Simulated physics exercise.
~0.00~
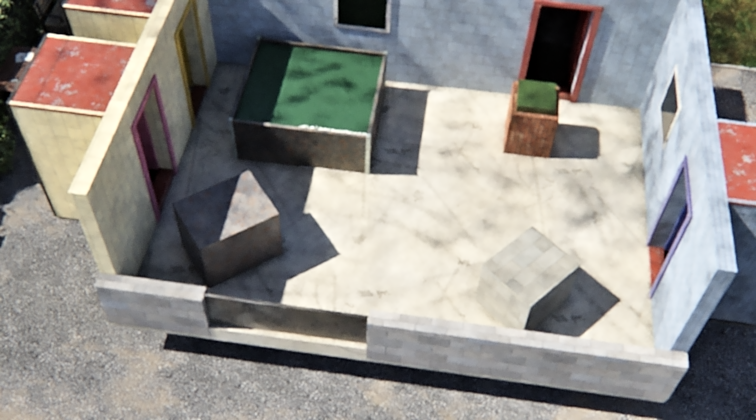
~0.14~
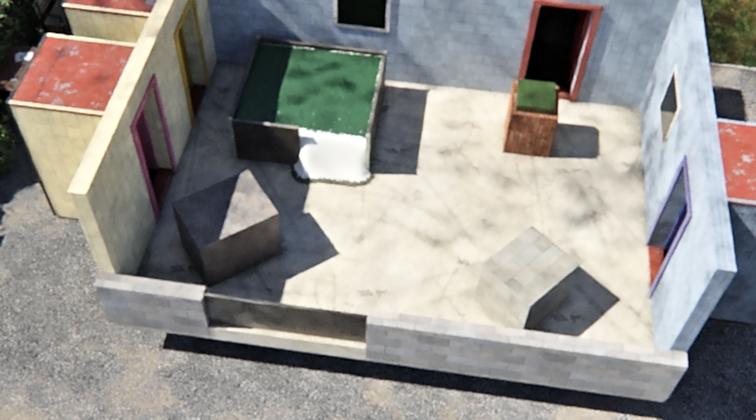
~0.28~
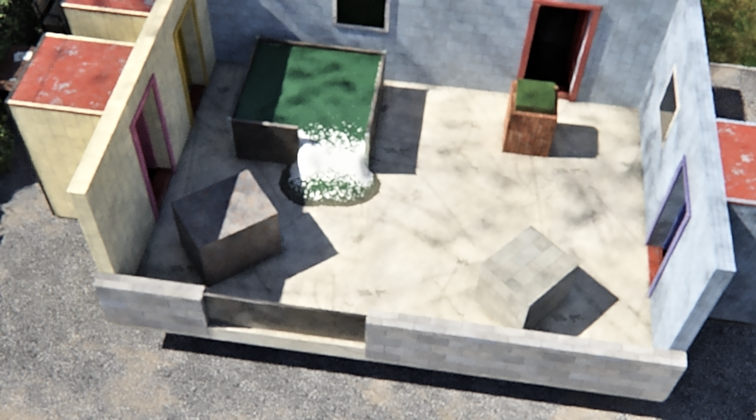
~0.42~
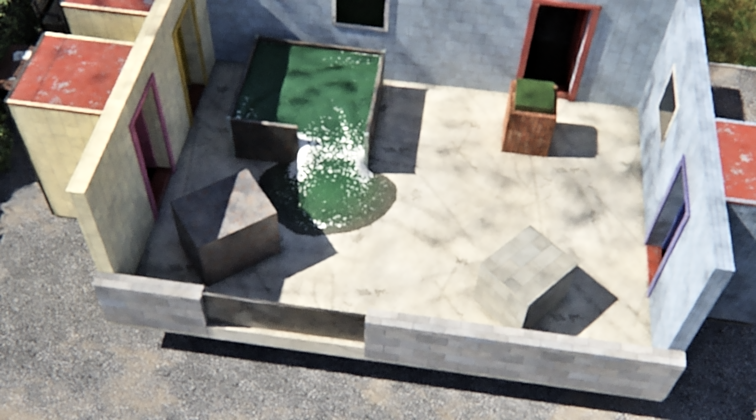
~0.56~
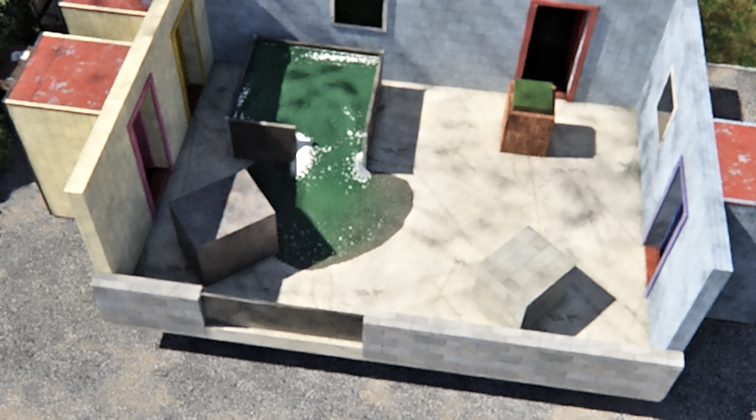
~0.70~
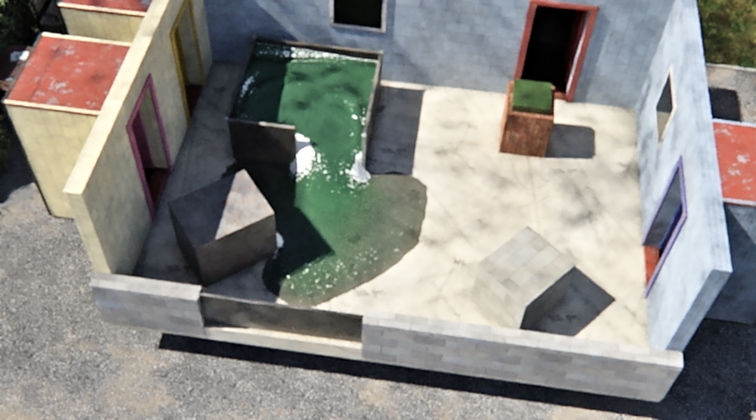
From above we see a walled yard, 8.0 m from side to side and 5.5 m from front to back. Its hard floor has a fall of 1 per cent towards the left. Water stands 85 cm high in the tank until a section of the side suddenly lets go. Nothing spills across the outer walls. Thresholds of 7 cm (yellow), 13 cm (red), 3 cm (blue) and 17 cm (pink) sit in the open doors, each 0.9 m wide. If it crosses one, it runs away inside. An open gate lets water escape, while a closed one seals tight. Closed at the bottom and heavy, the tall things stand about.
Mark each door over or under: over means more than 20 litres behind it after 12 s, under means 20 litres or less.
Yellow door over, red door under, blue door over, pink door under.
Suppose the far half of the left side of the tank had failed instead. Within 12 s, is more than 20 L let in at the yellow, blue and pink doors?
Then: Yellow beyond it, blue short of it, pink short of it.
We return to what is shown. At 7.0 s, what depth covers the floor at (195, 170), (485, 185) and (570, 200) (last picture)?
Close to 7, 4 and 8 centimetres.
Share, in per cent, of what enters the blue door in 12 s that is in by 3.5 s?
By then it's near 0% of the total.
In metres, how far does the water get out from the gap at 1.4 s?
Around 3.8 metres.
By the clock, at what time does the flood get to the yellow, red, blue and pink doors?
Door times: Yellow 3.0 s / red 6.0 s / blue 3.2 s / pink 1.4 s.
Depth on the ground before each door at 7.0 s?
You'd get yellow at 11 cm, red at 9 cm, blue at 5 cm, and pink at 8 cm.
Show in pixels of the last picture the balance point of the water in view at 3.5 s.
The water is centred near (340, 215).
After 1.4 s water covers 30 % of the floor and is deepest (46 cm) near (331, 173); yellow door not reached, red door not reached, blue door not reached, pink door 2 cm at the sill, 0 L in.
After 2.2 s water covers 40 % of the floor and is deepest (45 cm) near (311, 317); yellow door not reached, red door not reached, blue door not reached, pink door 7 cm at the sill, 0 L in.
After 3.5 s water covers 60 % of the floor and is deepest (39 cm) near (439, 344); yellow door 3 cm at the sill, 0 L in, red door not reached, blue door 8 cm at the sill, 0 L in, pink door 14 cm at the sill, 0 L in.
After 7.0 s water covers 100 % of the floor and is deepest (24 cm) near (123, 302); yellow door 11 cm at the sill, 5 L in, red door 9 cm at the sill, 0 L in, blue door 5 cm at the sill, 26 L in, pink door 8 cm at the sill, 0 L in.
After 12.0 s water covers 100 % of the floor and is deepest (16 cm) near (240, 67); yellow door 11 cm at the sill, 99 L in, red door 7 cm at the sill, 0 L in, blue door 6 cm at the sill, 39 L in, pink door 11 cm at the sill, 0 L in.
